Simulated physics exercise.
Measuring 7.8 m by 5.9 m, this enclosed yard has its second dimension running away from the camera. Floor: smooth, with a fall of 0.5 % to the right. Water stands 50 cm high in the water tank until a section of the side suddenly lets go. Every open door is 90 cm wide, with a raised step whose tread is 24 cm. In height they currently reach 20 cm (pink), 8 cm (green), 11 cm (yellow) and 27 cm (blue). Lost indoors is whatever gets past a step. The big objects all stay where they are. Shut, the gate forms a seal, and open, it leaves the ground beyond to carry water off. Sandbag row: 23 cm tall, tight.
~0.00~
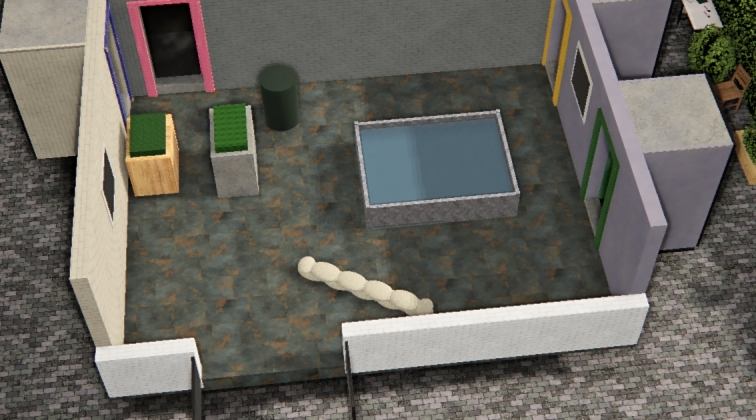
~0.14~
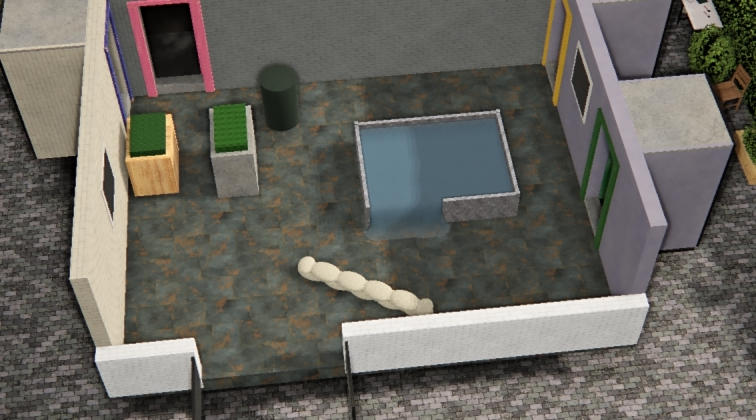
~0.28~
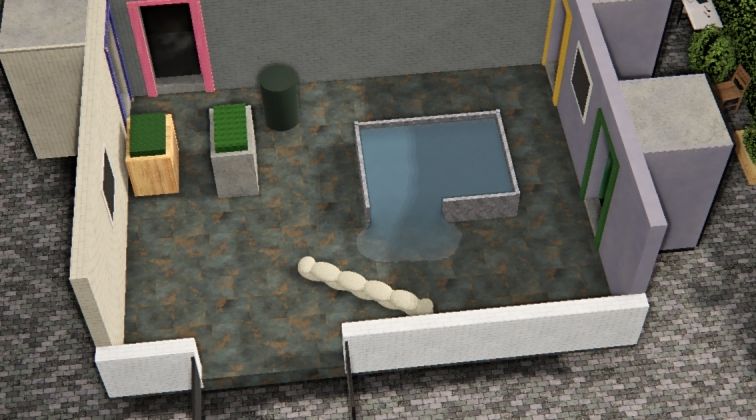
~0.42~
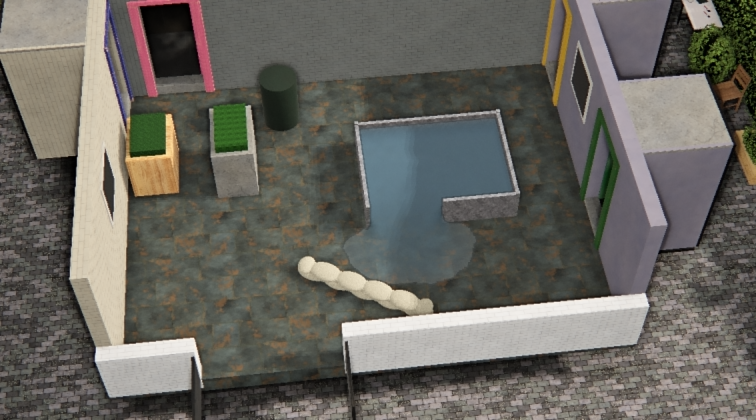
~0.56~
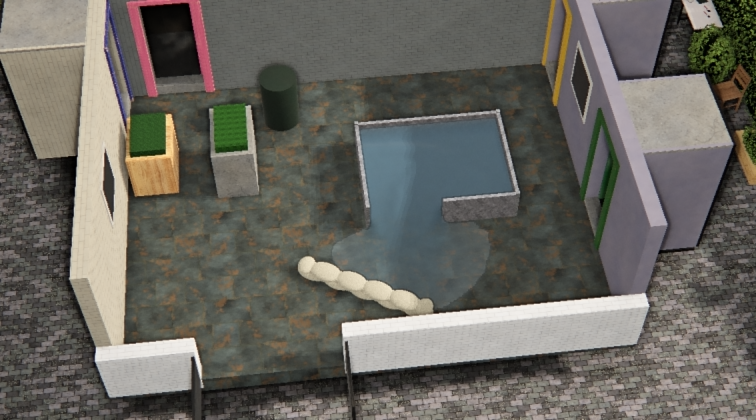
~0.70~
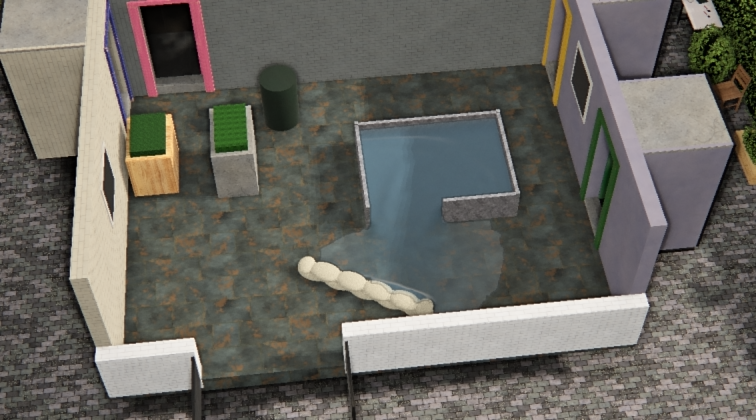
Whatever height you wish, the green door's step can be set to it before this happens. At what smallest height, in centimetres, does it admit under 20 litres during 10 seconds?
At about 6 centimetres.
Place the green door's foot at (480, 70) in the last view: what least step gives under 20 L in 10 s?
Roughly 8.5 cm.
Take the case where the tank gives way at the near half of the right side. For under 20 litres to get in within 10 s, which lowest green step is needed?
About 26 centimetres.
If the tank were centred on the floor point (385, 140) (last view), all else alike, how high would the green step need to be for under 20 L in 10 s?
About 6.5 centimetres.
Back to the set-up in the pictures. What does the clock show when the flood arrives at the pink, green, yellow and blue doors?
For pink it's 5.5 s, for green 2.8 s, for yellow 4.5 s, and for blue 5.5 s.
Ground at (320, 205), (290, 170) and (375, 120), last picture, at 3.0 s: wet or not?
In the order asked: Soaked, soaked, untouched.
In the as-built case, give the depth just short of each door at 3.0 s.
Depths in cm - pink: 0, green: 5, yellow: 0, blue: 0.
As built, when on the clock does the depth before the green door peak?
Near 5.5 seconds.
After 1.4 s water covers 15 % of the floor, deepest (36 cm) near (383, 290); it has not reached the green door.
After 3.0 s water covers 35 % of the floor, deepest (30 cm) near (603, 316); 5 cm at the green door, 0 litres in over its 8 cm step.
After 10.0 s water covers 95 % of the floor, deepest (12 cm) near (545, 75); 7 cm at the green door, 4 litres in over its 8 cm step.
At the green door as built, the water arrived by 2.8 s and peaked near 9 cm at 5.4 s.
Run again over the same 10 s with other heights there, 30 litres in over 5 cm, 14 litres over 6.5 cm. The limit of 20 litres is kept from about 6 cm up.
